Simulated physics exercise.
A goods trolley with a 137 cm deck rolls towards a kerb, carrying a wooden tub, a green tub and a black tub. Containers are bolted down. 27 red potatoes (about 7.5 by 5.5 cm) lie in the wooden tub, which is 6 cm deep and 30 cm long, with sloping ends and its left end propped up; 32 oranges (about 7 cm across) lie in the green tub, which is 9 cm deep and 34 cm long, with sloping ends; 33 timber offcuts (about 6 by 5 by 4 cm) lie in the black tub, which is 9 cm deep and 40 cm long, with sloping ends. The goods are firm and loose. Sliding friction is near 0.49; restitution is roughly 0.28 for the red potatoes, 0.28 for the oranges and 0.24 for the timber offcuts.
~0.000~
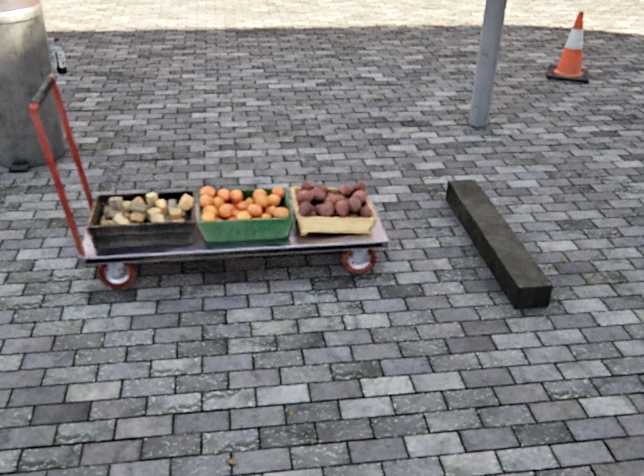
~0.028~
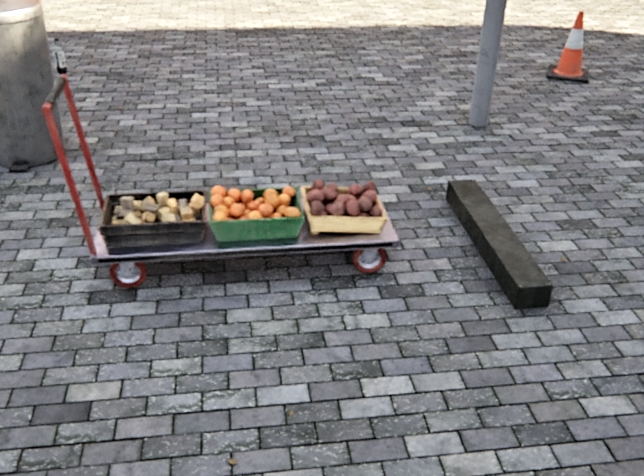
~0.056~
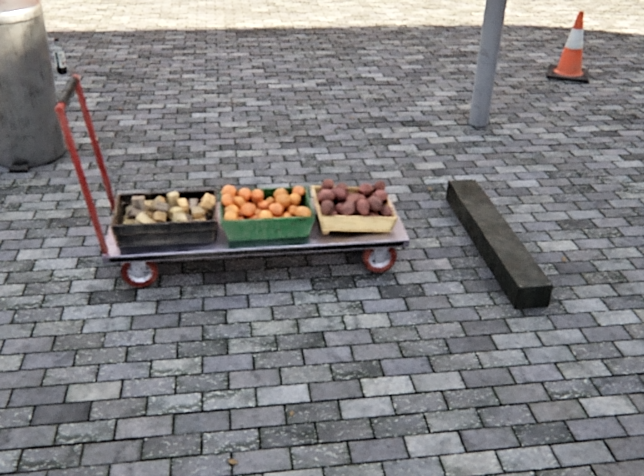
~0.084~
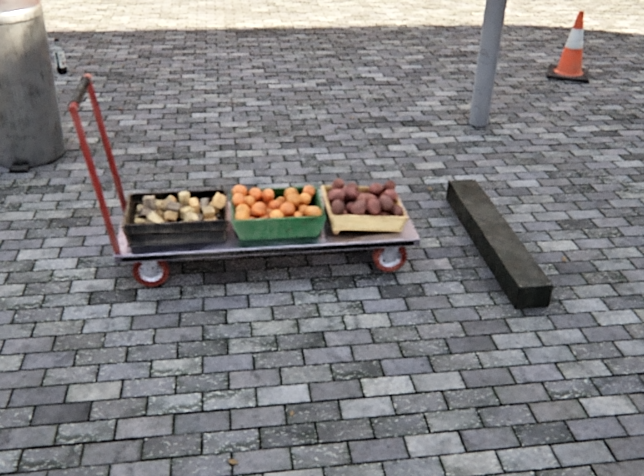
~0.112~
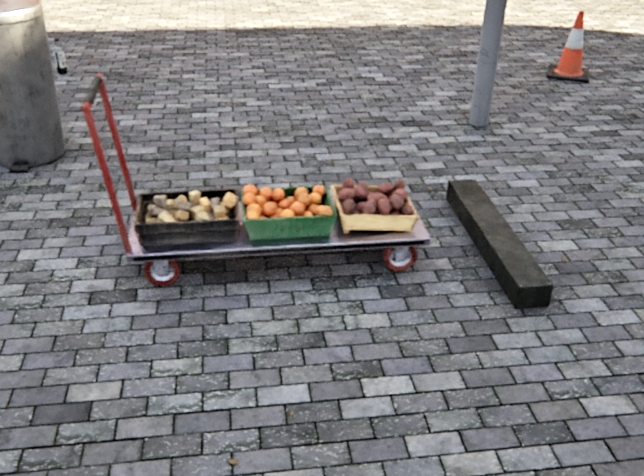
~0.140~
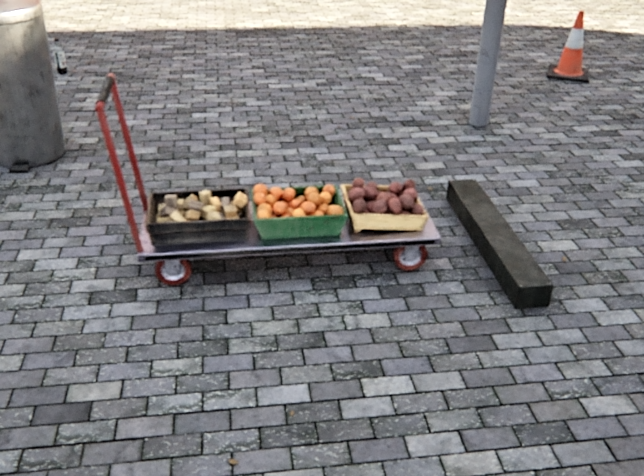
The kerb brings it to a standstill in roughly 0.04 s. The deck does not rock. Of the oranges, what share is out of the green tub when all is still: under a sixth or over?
The green tub loses under a sixth of its oranges.
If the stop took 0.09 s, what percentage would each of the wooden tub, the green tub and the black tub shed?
Then wooden tub 30, green tub 0, black tub 0 per cent.
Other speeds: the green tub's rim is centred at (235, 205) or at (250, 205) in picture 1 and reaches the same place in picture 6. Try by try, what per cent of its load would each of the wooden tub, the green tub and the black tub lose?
Wooden tub 40 then 10, green tub 10 then 0, black tub 10 then 0 per cent.
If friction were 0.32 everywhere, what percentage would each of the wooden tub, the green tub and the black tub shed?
In that case wooden tub 30, green tub 0, black tub 0 per cent.
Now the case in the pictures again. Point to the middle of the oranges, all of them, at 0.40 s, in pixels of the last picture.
At about (373, 203).
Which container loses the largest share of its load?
It is the wooden tub.
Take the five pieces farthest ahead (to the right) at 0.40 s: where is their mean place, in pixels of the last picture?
Around (480, 188).
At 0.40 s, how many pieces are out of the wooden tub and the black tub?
Out by then, roughly: Wooden tub 1, black tub 1.
After 0.30 s, contact.
After 0.40 s, 1 of 27 out of the wooden tub, 0 of 32 out of the green tub and 1 of 33 out of the black tub.
After 0.52 s, 6 of 27 out of the wooden tub, 0 of 32 out of the green tub and 1 of 33 out of the black tub.
After 0.75 s, 9 of 27 out of the wooden tub, 0 of 32 out of the green tub and 1 of 33 out of the black tub.
Final count (at 1.25 s), 9 of 27 out of the wooden tub, 0 of 32 out of the green tub and 1 of 33 out of the black tub. Asked share, 0 of 32, 0 per cent.
